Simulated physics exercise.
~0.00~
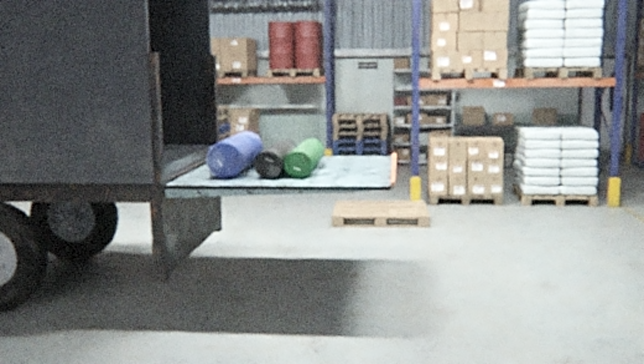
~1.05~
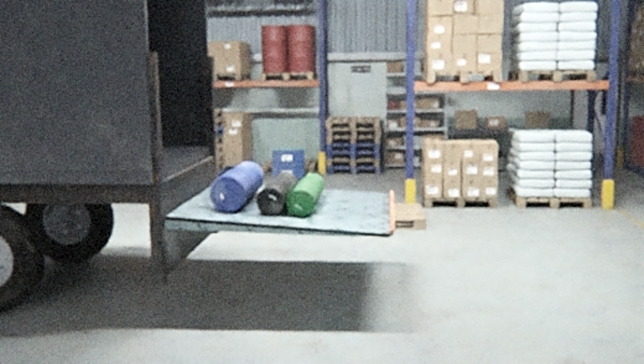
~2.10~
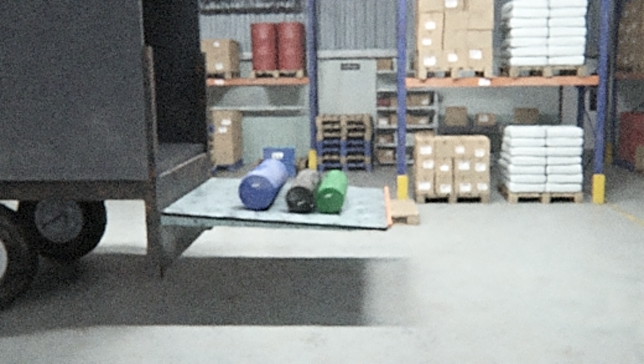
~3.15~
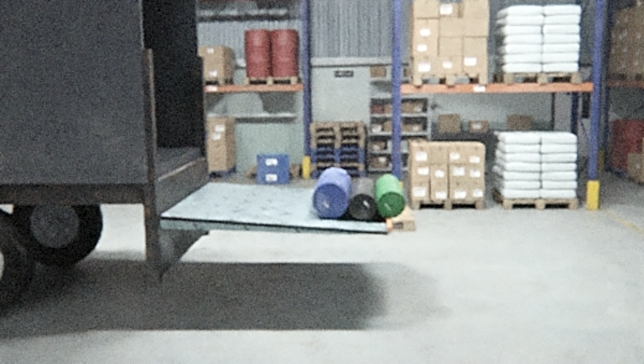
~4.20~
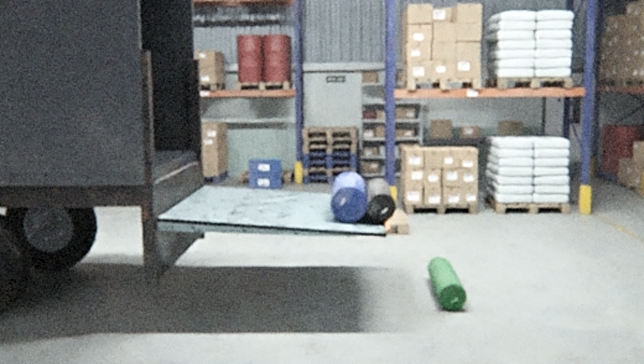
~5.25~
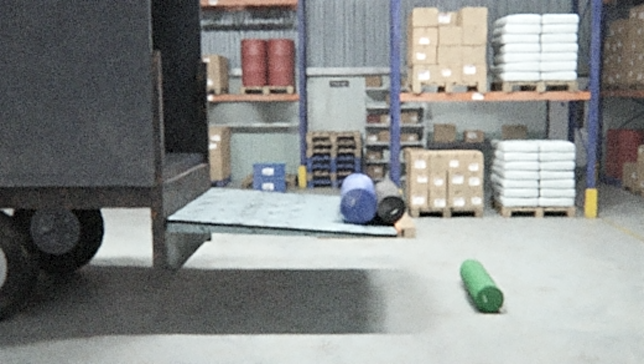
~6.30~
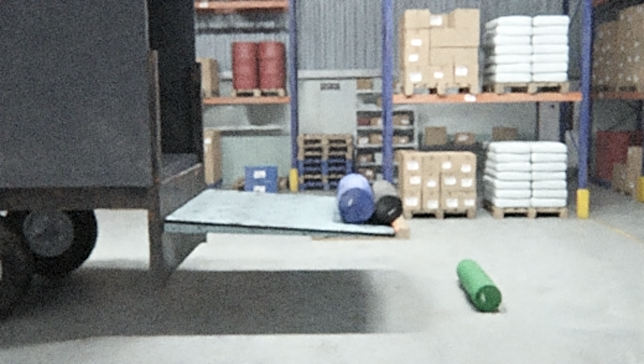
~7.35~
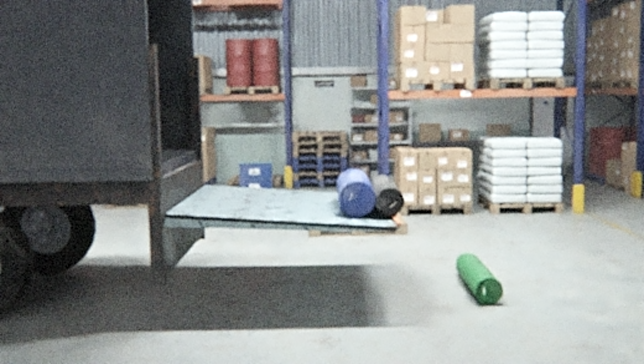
In a warehouse, seen from one side with the view drifting slightly, the dark rear of a truck stands at the left, its pale lift plate reaching out to the right. Blue, black and green cylinders lie side by side on the plate, before racks of boxes, white sacks and red drums. The plate sinks and tips toward its outer edge, and all three roll right. The green one leads, passes over the edge and drops to the floor, rolling a little farther before it settles. The blue and black ones stay up on the plate, resting together at its edge.
